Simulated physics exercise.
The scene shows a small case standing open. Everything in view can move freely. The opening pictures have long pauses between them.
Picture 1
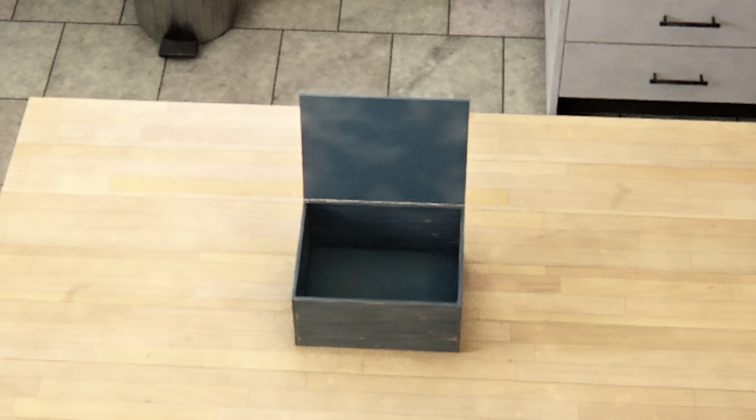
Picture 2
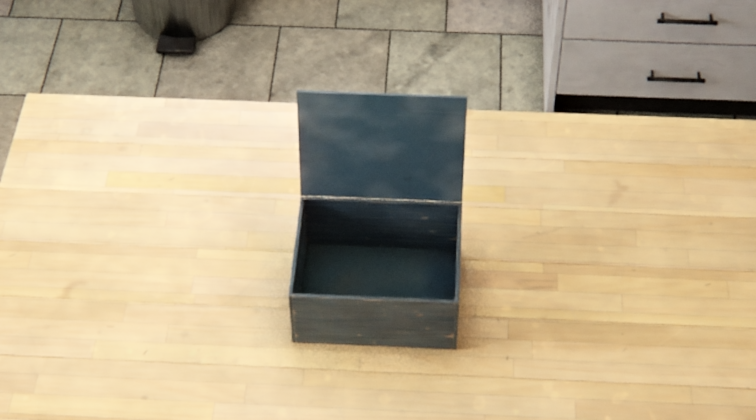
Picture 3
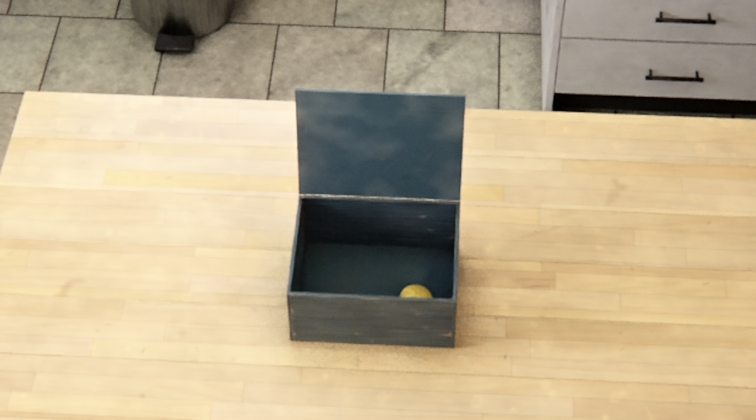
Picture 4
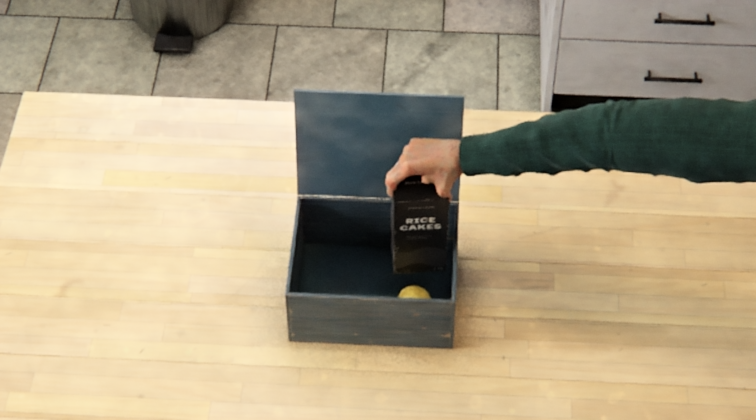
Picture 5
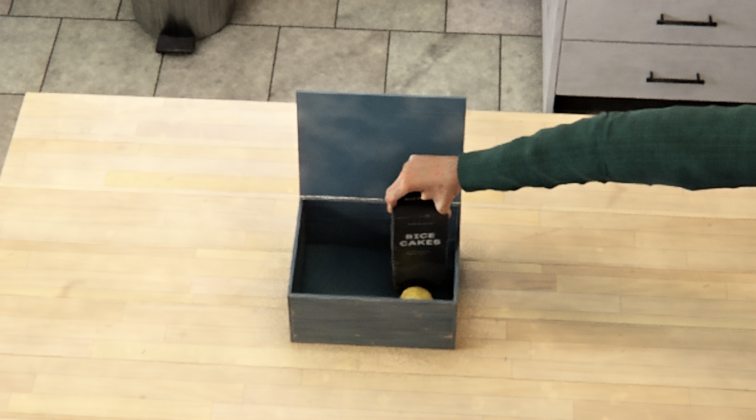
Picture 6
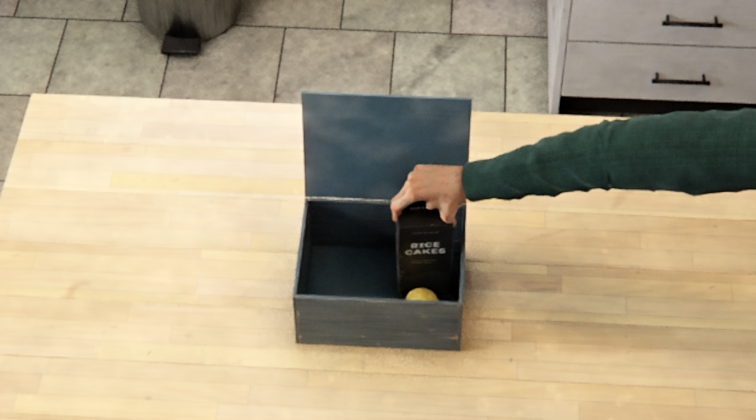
On a pale wooden table in a tiled room, a small dark case stands open and empty, then a round yellow object appears inside, near the front right. A hand in a green sleeve holds a black carton labelled rice cakes above the case and lowers it upright inside, behind the yellow object, keeping hold.
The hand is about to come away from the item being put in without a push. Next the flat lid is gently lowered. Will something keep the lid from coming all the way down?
Yes, it stays propped open.
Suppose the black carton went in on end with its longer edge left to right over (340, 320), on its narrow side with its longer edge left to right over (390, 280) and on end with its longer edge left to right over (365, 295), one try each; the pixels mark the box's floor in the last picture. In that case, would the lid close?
In order: The lid gets blocked, then fits down, then gets blocked.
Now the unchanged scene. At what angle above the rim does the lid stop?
About 55° above the rim.
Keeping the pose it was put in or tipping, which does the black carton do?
Result: It remains as it was set.
Then, 1.00 s later than the last frame, lid starting down.
Then, 1.30 s later than the last frame, lid 78° above the rim.
Then, 1.60 s later than the last frame, lid 58° above the rim.
When it is over, lid 56° above the rim; both as before. End places, in pixels of the last picture, black carton near (424, 249).
